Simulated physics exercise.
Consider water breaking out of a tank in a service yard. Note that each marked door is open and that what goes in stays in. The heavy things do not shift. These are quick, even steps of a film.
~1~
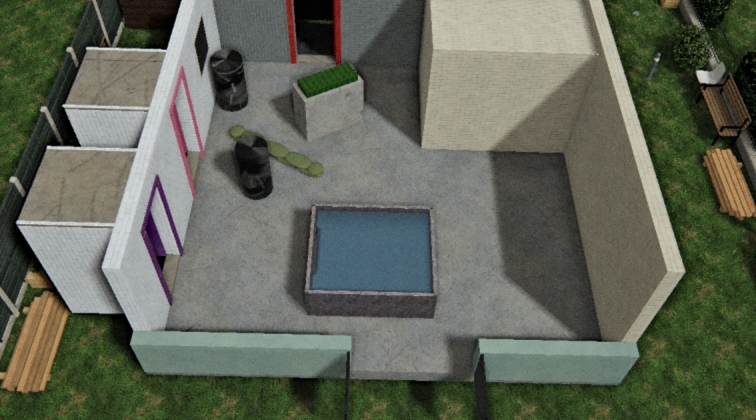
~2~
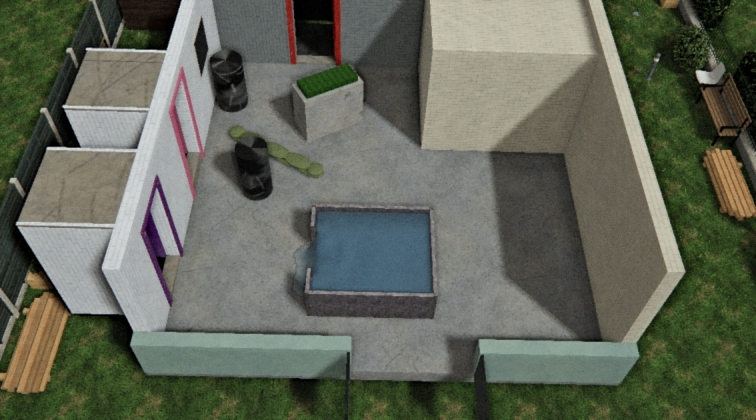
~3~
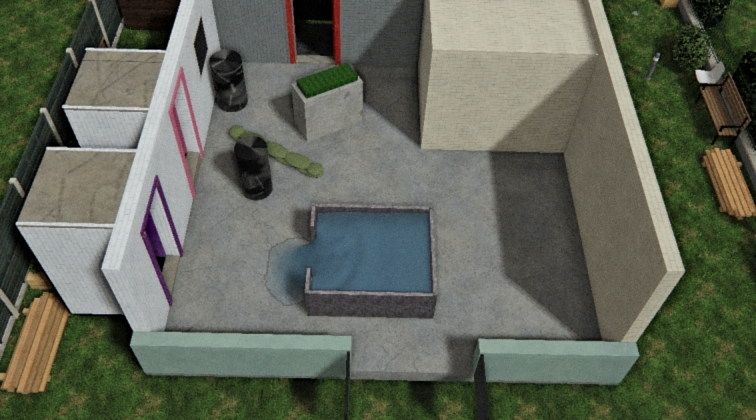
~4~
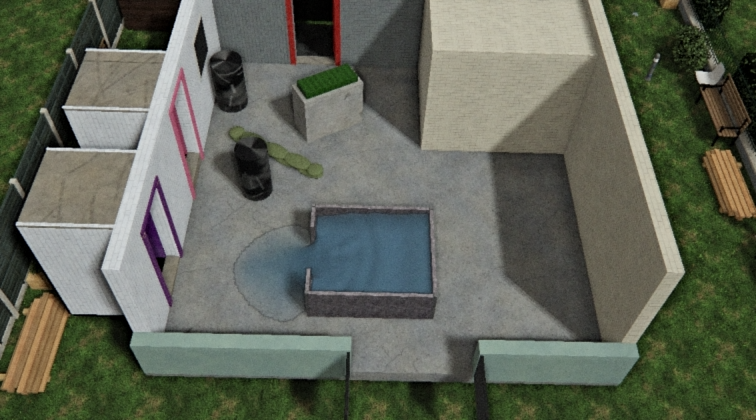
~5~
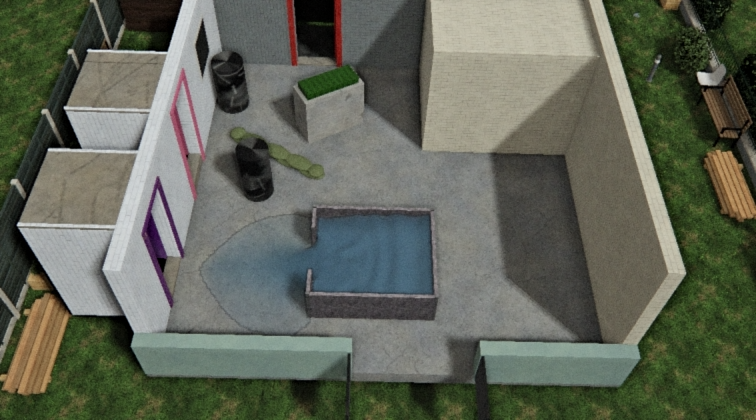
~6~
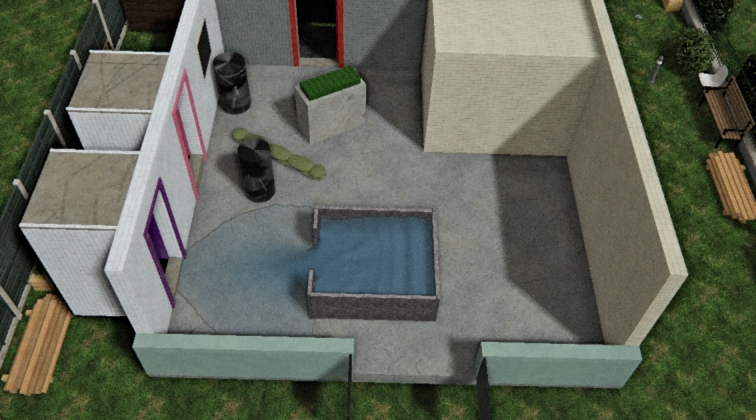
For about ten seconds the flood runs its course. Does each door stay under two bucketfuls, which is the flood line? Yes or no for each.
Pink door - yes, stays under; red door - yes, stays under; purple door - no, it floods.
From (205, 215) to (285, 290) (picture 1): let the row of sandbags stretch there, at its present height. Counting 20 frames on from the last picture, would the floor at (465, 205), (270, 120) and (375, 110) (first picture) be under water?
Spared, submerged, spared.
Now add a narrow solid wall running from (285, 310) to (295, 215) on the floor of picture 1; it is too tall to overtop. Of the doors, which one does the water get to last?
That's the red door, I reckon.
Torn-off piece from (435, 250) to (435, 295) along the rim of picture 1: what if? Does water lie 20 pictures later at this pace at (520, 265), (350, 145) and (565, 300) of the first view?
Listed order gives sopping; left alone; sopping.
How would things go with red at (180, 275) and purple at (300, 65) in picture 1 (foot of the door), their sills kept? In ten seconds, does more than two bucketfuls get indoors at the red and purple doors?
Note: Red lets too much through; purple lets in too little.
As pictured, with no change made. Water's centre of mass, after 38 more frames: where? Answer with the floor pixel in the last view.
The spot I would choose is (295, 242).
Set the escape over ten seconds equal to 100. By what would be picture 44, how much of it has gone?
It comes to around 80 per cent.
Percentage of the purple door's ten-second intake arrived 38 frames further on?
About 90 per cent.
A moment on, water covers 20 % of the floor; the pink door wet at the sill, nothing in, the red door not reached, the purple door over two buckets in.
Next, water covers 20 % of the floor; the pink door wet at the sill, nothing in, the red door not reached, the purple door far over two buckets in.
Then, water covers 30 % of the floor; the pink door wet at the sill, nothing in, the red door not reached, the purple door far over two buckets in.
Later, water covers 50 % of the floor; the pink door wet at the sill, nothing in, the red door wet at the sill, nothing in, the purple door far over two buckets in.
In the end, water covers 80 % of the floor; the pink door wet at the sill, nothing in, the red door wet at the sill, nothing in, the purple door far over two buckets in.
